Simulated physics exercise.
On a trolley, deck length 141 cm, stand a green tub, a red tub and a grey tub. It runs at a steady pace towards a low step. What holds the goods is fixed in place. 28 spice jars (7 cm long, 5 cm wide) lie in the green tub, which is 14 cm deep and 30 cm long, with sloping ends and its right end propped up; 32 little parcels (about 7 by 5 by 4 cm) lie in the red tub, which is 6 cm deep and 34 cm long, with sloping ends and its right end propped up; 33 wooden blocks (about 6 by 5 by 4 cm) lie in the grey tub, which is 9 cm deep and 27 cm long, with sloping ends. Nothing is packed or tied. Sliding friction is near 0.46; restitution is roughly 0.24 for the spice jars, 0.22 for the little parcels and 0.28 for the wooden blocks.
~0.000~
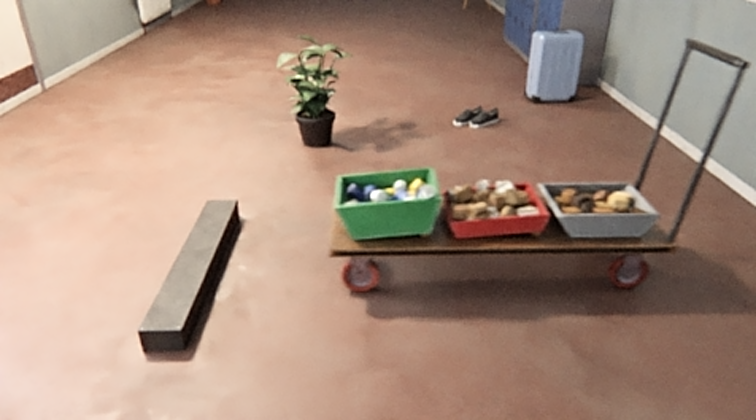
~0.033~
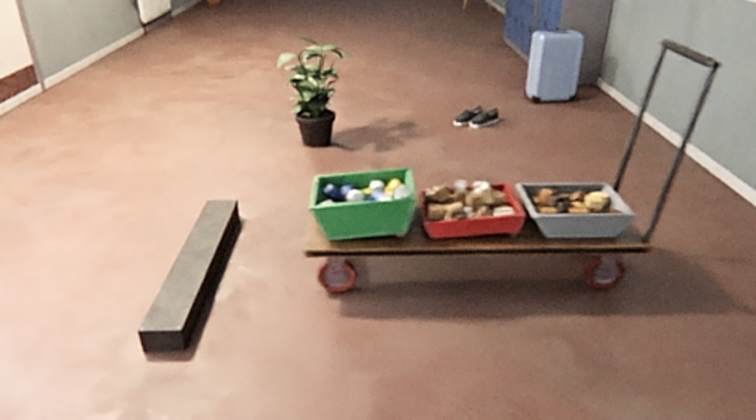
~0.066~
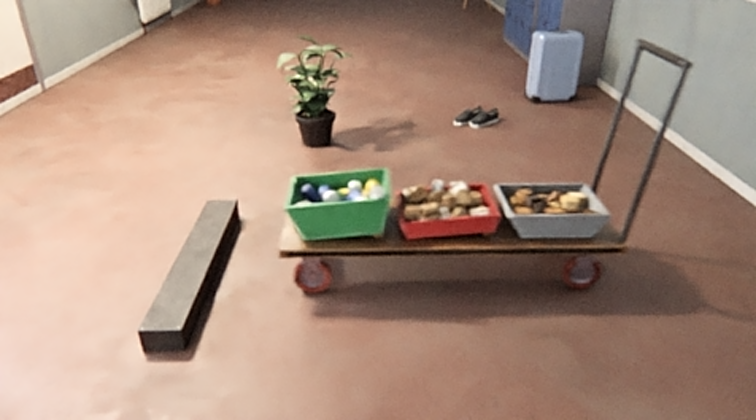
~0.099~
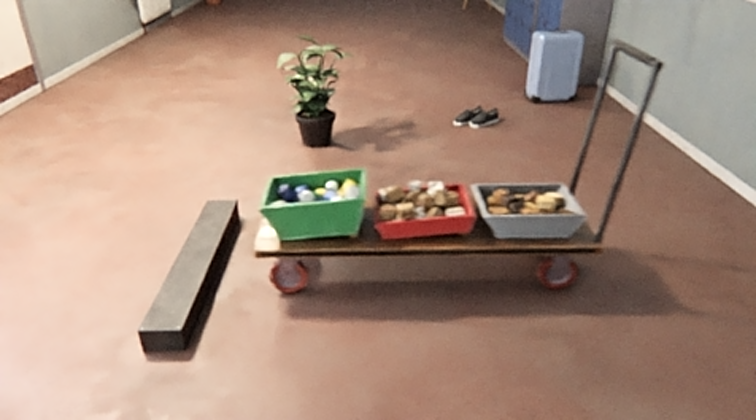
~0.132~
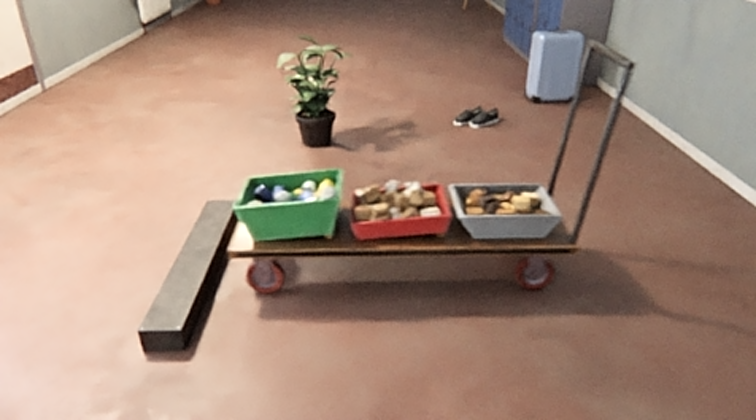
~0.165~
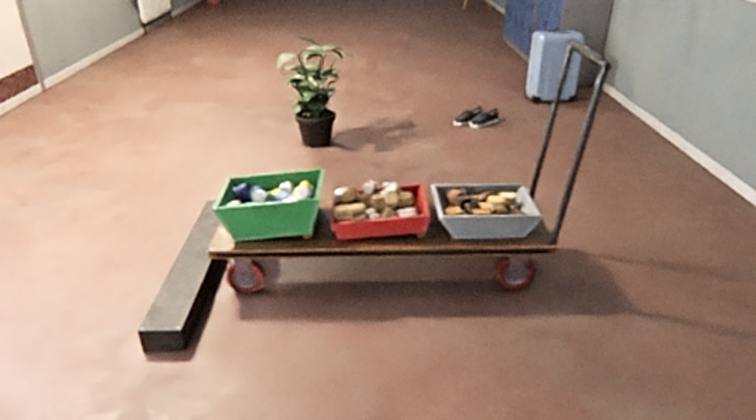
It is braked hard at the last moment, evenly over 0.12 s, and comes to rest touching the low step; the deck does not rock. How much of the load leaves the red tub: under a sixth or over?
More than a sixth of the little parcels leave the red tub.
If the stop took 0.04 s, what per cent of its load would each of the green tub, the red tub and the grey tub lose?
In that case green tub 10, red tub 30, grey tub 30 per cent.
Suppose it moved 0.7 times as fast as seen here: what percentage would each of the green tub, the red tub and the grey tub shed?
In that case green tub 0, red tub 20, grey tub 10 per cent.
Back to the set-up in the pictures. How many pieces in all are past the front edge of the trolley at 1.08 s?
Roughly 2.
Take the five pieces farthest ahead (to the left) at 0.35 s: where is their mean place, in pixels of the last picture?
Near (204, 194).
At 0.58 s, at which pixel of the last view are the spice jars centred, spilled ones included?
Around (240, 209).
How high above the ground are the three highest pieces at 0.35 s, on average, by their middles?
About 48 cm.
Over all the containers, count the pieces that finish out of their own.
Some 16 pieces.
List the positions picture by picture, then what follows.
In the first frame (we follow the rim corner now nearest the camera), red tub at (547, 214); green tub at (439, 198); 57 cm still to roll; nothing out yet.
The second frame shows red tub at (522, 214); green tub at (413, 198); 47 cm still to roll.
The third frame shows red tub at (497, 215); green tub at (388, 198); 37 cm still to roll.
The fourth frame shows red tub at (472, 215); green tub at (363, 199); 27 cm still to roll.
The fifth frame shows red tub at (448, 215); green tub at (337, 199); stopping.
The sixth frame shows red tub at (427, 215); green tub at (317, 199); stopping; nothing out yet.
After 0.23 s, 0 of 28 out of the green tub, 1 of 32 out of the red tub and 0 of 33 out of the grey tub.
After 0.35 s, 2 of 28 out of the green tub, 6 of 32 out of the red tub and 3 of 33 out of the grey tub.
After 0.58 s, 2 of 28 out of the green tub, 8 of 32 out of the red tub and 6 of 33 out of the grey tub.
When it is over (at 1.08 s), 2 of 28 out of the green tub, 8 of 32 out of the red tub and 6 of 33 out of the grey tub. Asked share, 8 of 32, 25 per cent.
